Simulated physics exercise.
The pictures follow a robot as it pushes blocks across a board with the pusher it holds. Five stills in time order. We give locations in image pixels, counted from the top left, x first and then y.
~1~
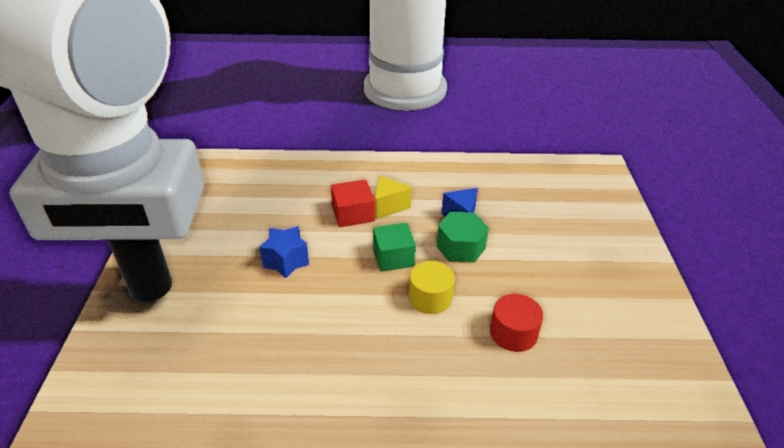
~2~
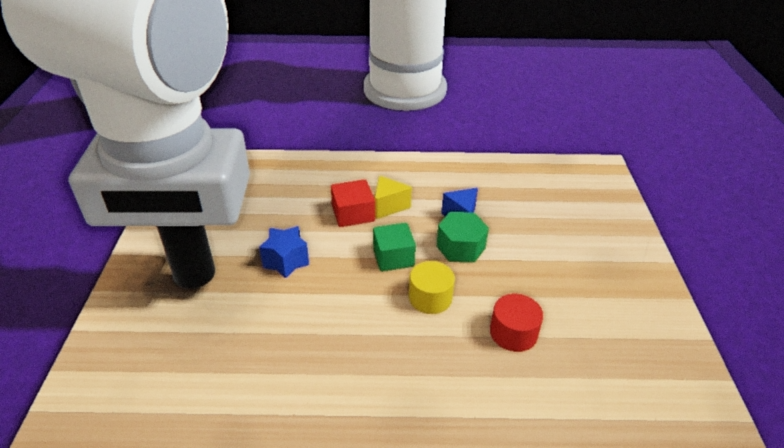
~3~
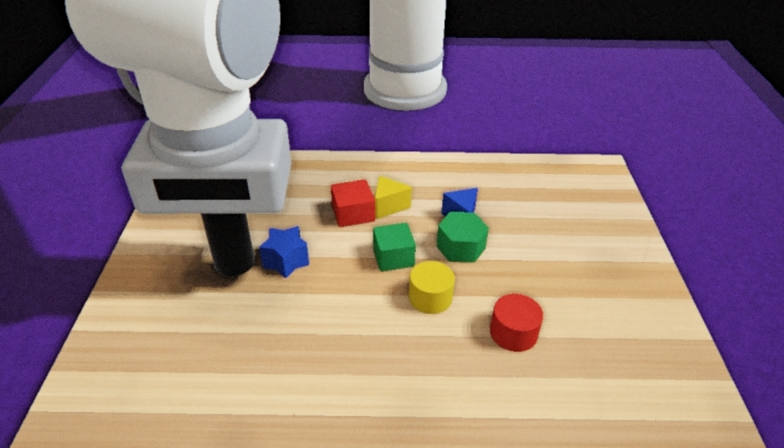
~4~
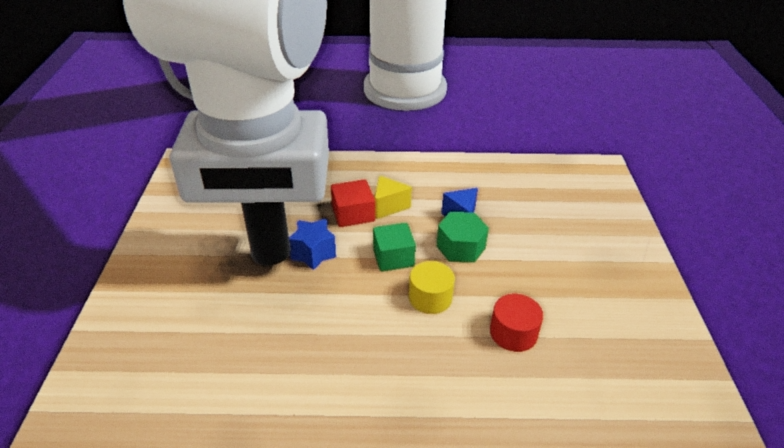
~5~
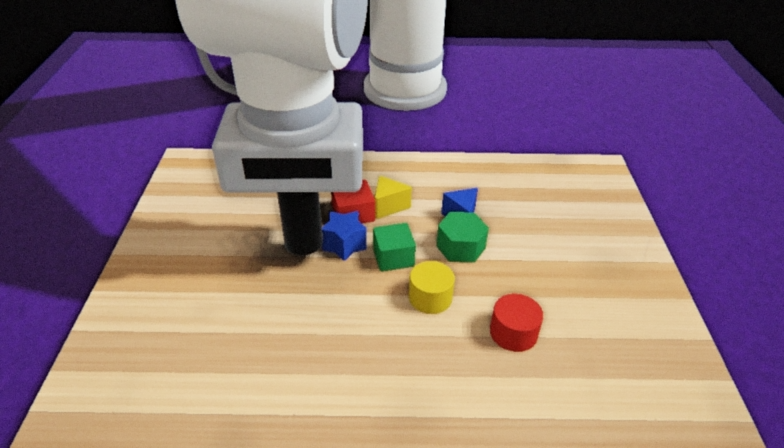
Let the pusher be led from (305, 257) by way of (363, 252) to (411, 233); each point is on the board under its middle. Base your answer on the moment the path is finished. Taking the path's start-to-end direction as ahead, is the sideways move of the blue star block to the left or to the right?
The shift goes left.
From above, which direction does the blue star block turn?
Prediction: Counterclockwise.
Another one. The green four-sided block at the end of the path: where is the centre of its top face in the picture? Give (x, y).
Answer: (429, 235).
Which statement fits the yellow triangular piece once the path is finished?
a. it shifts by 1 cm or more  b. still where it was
(a)
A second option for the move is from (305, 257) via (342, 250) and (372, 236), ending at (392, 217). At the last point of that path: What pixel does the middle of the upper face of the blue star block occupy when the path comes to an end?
Final place: (427, 194).
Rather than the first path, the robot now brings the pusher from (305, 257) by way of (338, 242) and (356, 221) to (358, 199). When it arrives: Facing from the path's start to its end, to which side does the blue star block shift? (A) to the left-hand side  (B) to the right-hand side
B.
The first path, step by step. One third of the way, pusher (343, 241); blue star block (376, 214), turned 25° anticlockwise; green four-sided block (404, 235), turned 30° clockwise.
Two thirds of the way, pusher (381, 235); blue star block (396, 206), turned 80° anticlockwise; green four-sided block (422, 234), turned 60° clockwise.
At the end, pusher (412, 221); blue star block (413, 191), turned 105° anticlockwise; yellow triangular piece (390, 178); green four-sided block (429, 235), turned 70° clockwise; green hexagonal block (468, 226).
